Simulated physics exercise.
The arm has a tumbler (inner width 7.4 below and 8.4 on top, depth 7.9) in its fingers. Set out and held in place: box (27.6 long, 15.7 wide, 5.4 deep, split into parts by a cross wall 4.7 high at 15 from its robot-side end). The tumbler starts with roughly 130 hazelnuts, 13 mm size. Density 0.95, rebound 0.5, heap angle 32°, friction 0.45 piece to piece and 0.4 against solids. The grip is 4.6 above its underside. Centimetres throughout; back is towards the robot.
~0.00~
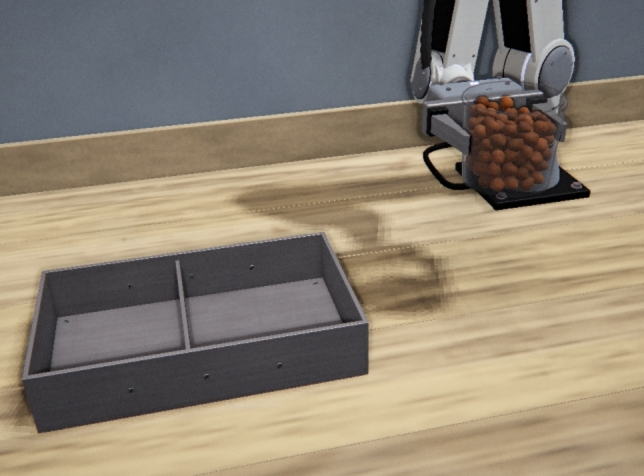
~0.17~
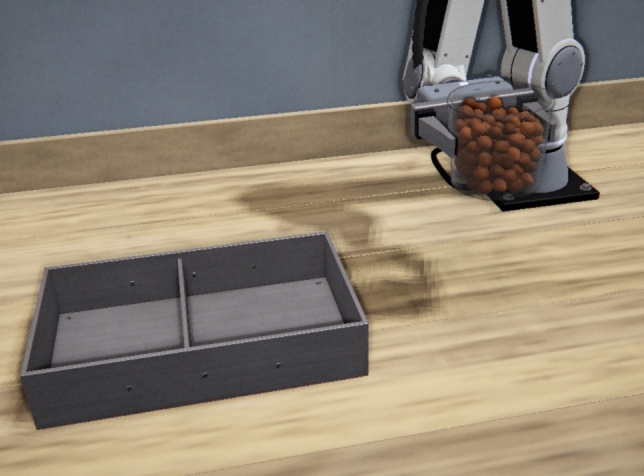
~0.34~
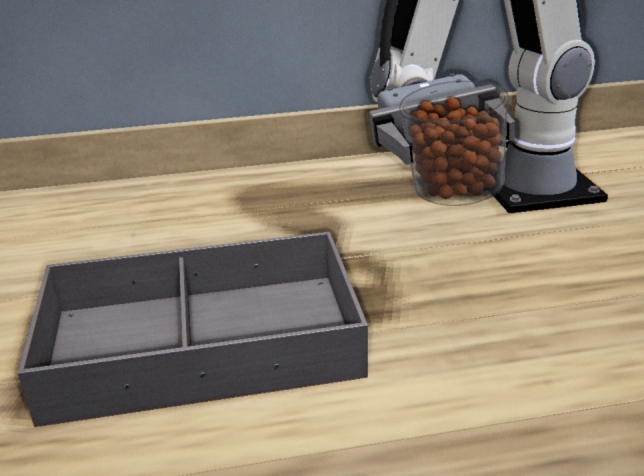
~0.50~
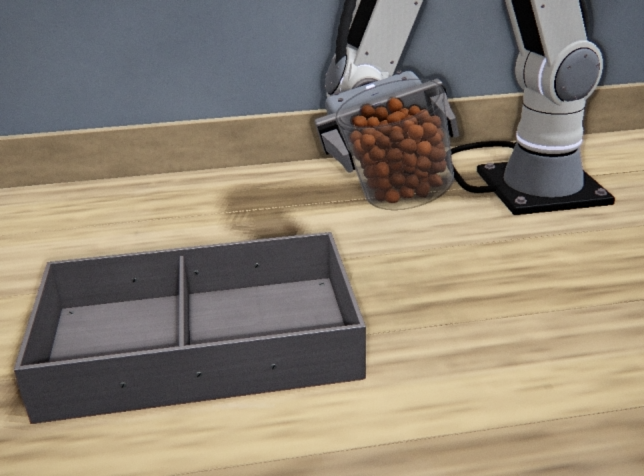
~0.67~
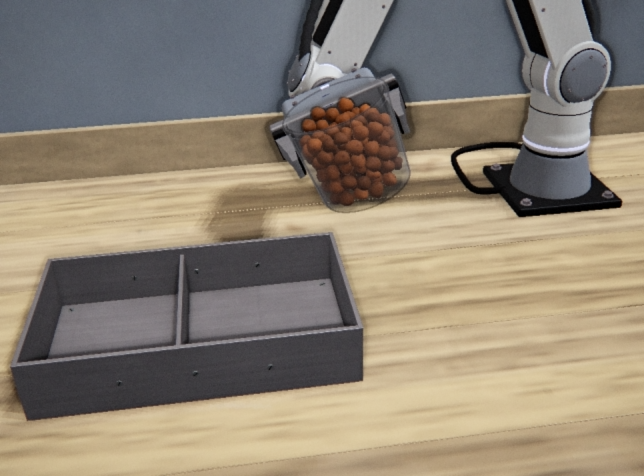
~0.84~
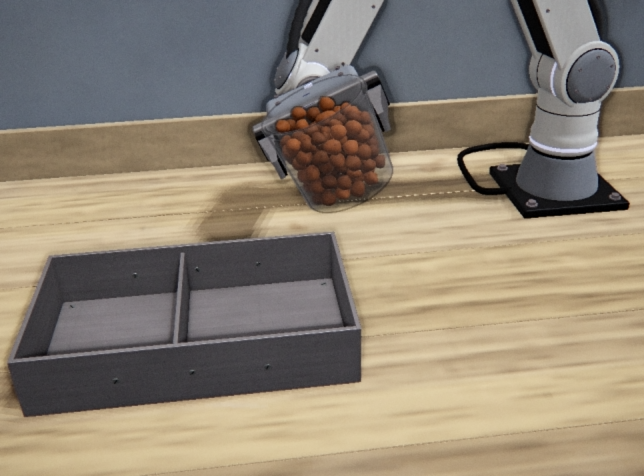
On a pale wooden surface by a blue-grey wall, a robot arm grips a clear container filled with round brown nuts, carries it leftward behind a dark two-part tray, and gradually tilts it, the movement slowing near the end.
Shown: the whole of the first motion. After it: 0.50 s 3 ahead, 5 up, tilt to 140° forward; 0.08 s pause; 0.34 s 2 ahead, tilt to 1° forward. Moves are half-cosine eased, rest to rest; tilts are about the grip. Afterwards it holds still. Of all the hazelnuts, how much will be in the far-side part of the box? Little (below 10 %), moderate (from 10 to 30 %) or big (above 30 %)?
Answer: Little; below 10 % of the hazelnuts finish in the far-side part of the box.
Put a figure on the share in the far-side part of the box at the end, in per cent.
Some 0 per cent.
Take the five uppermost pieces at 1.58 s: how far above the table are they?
Roughly 4 cm.
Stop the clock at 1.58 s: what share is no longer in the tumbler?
Near 100 per cent so far.
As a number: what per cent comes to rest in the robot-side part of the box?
Roughly 100 per cent.
After 1.21 s, tilted 121° forward, highest piece 27 above the table; 131 in the tumbler, 3 in flight or on a rim.
After 1.58 s, tilted 80° forward, highest piece 4 above the table; 134 in the robot-side part.
After 1.96 s, level, highest piece 4 above the table; 134 in the robot-side part.
After 3.01 s, level, highest piece 4 above the table; 134 in the robot-side part.
At rest, 134 in the robot-side part. That is 0 % in the far-side part of the box.
